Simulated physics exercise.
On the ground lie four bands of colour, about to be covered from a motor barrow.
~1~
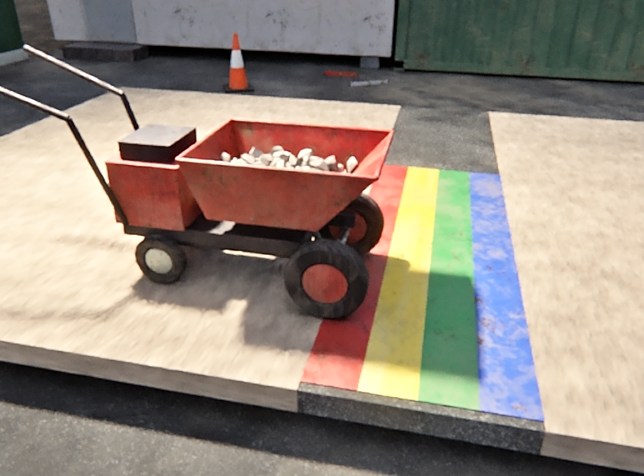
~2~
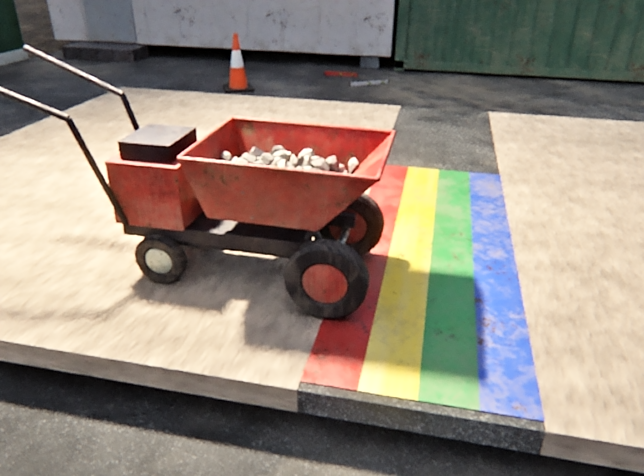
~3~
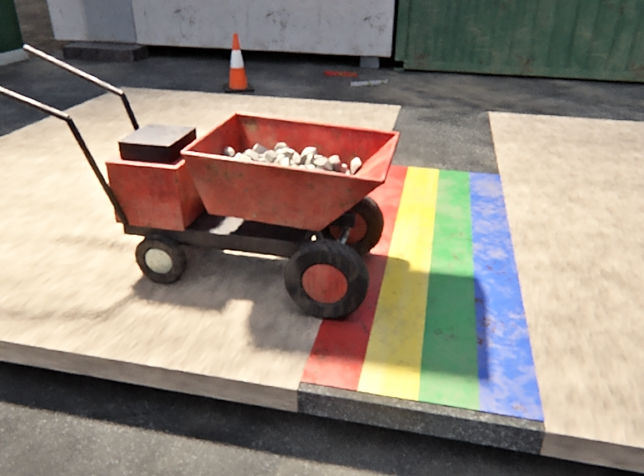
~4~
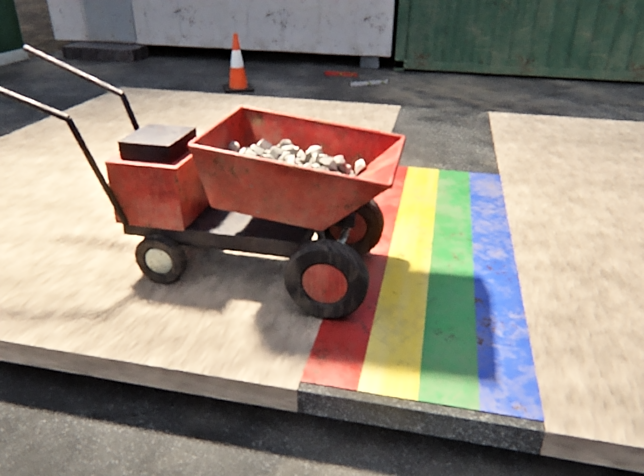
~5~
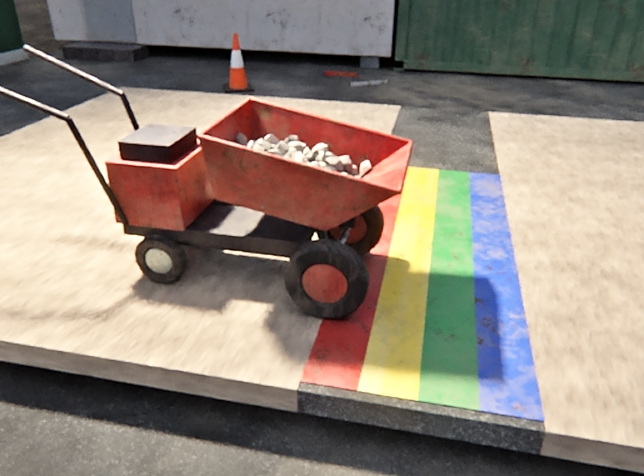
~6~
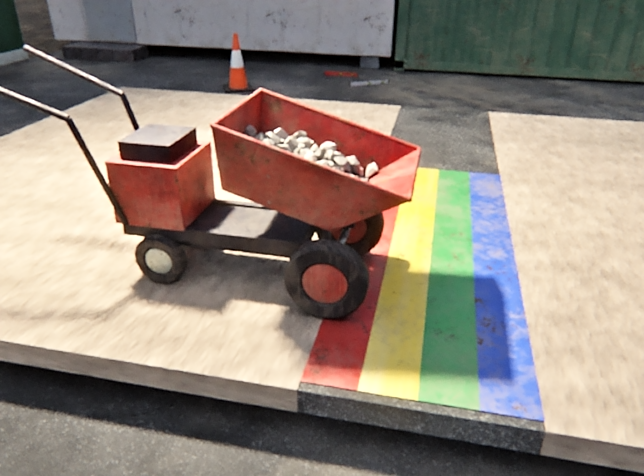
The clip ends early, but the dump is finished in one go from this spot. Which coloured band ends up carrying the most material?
The blue band.
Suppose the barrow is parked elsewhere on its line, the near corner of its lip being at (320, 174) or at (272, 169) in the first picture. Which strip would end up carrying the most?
The first case gives the strip in green, the second gives the yellow strip.
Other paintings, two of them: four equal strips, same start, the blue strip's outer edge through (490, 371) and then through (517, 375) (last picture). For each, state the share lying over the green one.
The first gives around 0 per cent, the second around 10 per cent.
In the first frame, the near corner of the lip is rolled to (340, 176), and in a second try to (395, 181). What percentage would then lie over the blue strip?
You'd get 30 in a hundred the first time and 40 in a hundred the second.
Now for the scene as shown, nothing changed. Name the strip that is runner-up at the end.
The green strip.
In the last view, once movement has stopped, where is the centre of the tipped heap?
Near (499, 300).
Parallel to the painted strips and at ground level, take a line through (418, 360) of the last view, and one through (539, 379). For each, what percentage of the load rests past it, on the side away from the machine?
In turn 80 and 20 in a hundred.
Soon after the last picture, skip tipped steeply; all in the skip.
A little later, skip tipped right over; about two thirds in the skip; about a quarter over the green strip; a small part over the blue strip.
Later still, skip tipped right over; about a quarter in the skip; about a quarter over the green strip; about a third over the blue strip; about a quarter off the paint.
At rest, skip tipped right over; a small part in the skip; none over the red strip; none over the yellow strip; about a quarter over the green strip; about a third over the blue strip; about a quarter off the paint.
